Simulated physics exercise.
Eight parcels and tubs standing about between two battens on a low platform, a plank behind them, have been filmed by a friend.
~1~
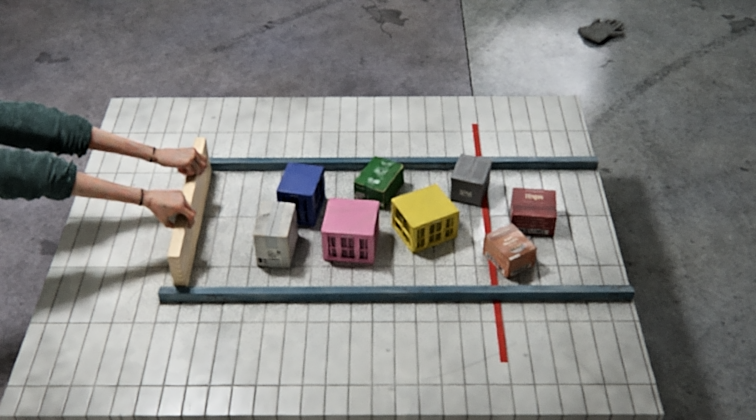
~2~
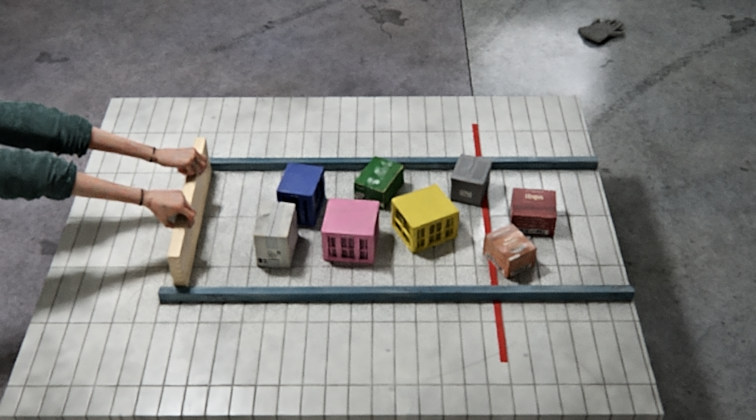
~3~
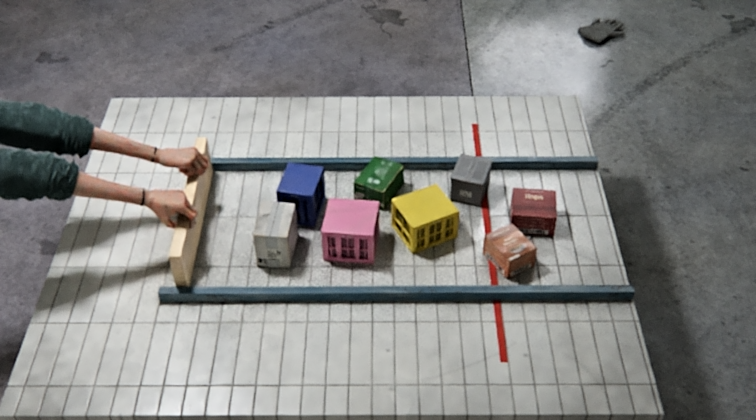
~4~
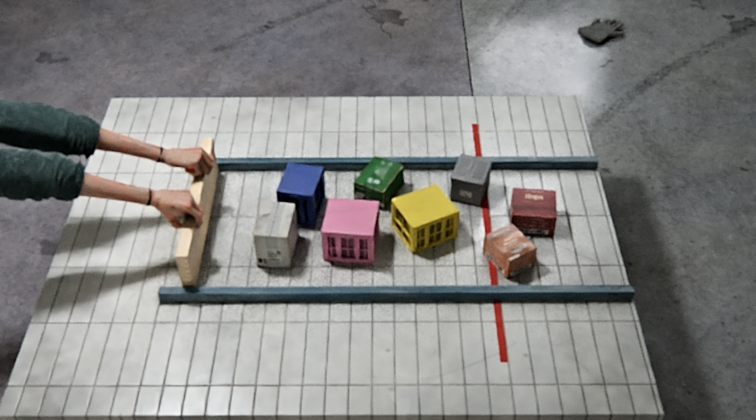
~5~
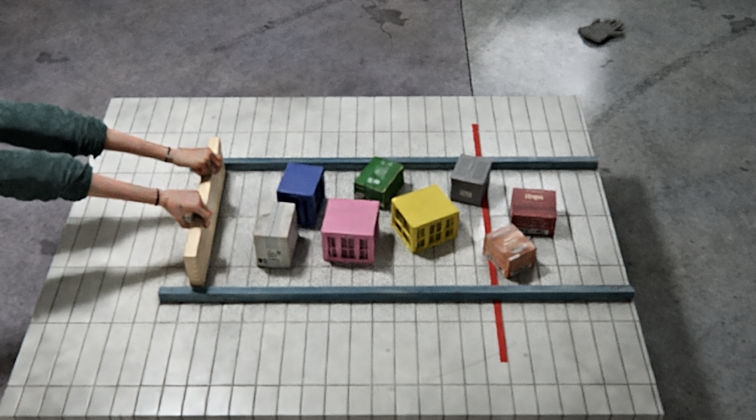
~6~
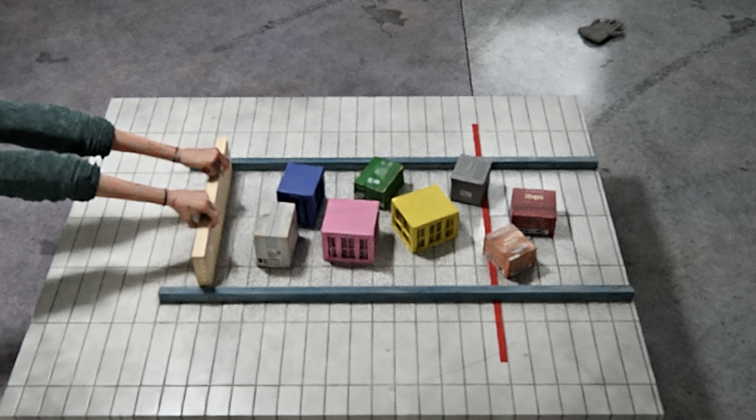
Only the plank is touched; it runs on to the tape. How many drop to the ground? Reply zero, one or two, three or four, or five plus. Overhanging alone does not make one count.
One or two.
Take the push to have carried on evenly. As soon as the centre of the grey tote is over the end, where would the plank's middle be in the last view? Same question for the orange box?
The middle would be close to (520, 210) and then close to (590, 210).
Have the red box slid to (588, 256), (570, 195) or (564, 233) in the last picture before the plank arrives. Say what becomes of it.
Spot by spot: It ends up off; it ends up off; it ends up off.
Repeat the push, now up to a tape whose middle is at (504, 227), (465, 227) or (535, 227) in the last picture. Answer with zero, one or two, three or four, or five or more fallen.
Taking the three places in turn: 1 or 2, 1 or 2, three to four.
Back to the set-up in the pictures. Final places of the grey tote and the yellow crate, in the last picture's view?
Final spots - grey tote (569, 178), yellow crate (596, 210).
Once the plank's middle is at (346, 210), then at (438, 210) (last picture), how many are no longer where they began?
So 5, and at the other place 8.
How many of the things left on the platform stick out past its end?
That adds up to 1.
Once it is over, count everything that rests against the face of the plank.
Counting them up gives 2.
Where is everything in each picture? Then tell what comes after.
Red box (533, 211); orange box (509, 251); grey tote (471, 180); plank (191, 210); tape (487, 227), in the first picture.
Orange box (509, 251); green parcel (379, 183), in the second picture.
Grey tote (471, 180); yellow crate (425, 218), in the third picture.
Red box (533, 211); pink crate (351, 231), in the fourth picture.
Orange box (509, 251); white parcel (276, 235), in the fifth picture.
Red box (533, 211); orange box (509, 251); grey tote (471, 180); plank (214, 210); tape (487, 227), in the sixth picture.
Soon after, none off yet; red box at rest near (533, 211); orange box at rest near (509, 251); grey tote at rest near (471, 180).
By the end, the number that fall off is one or two; fallen, red box.
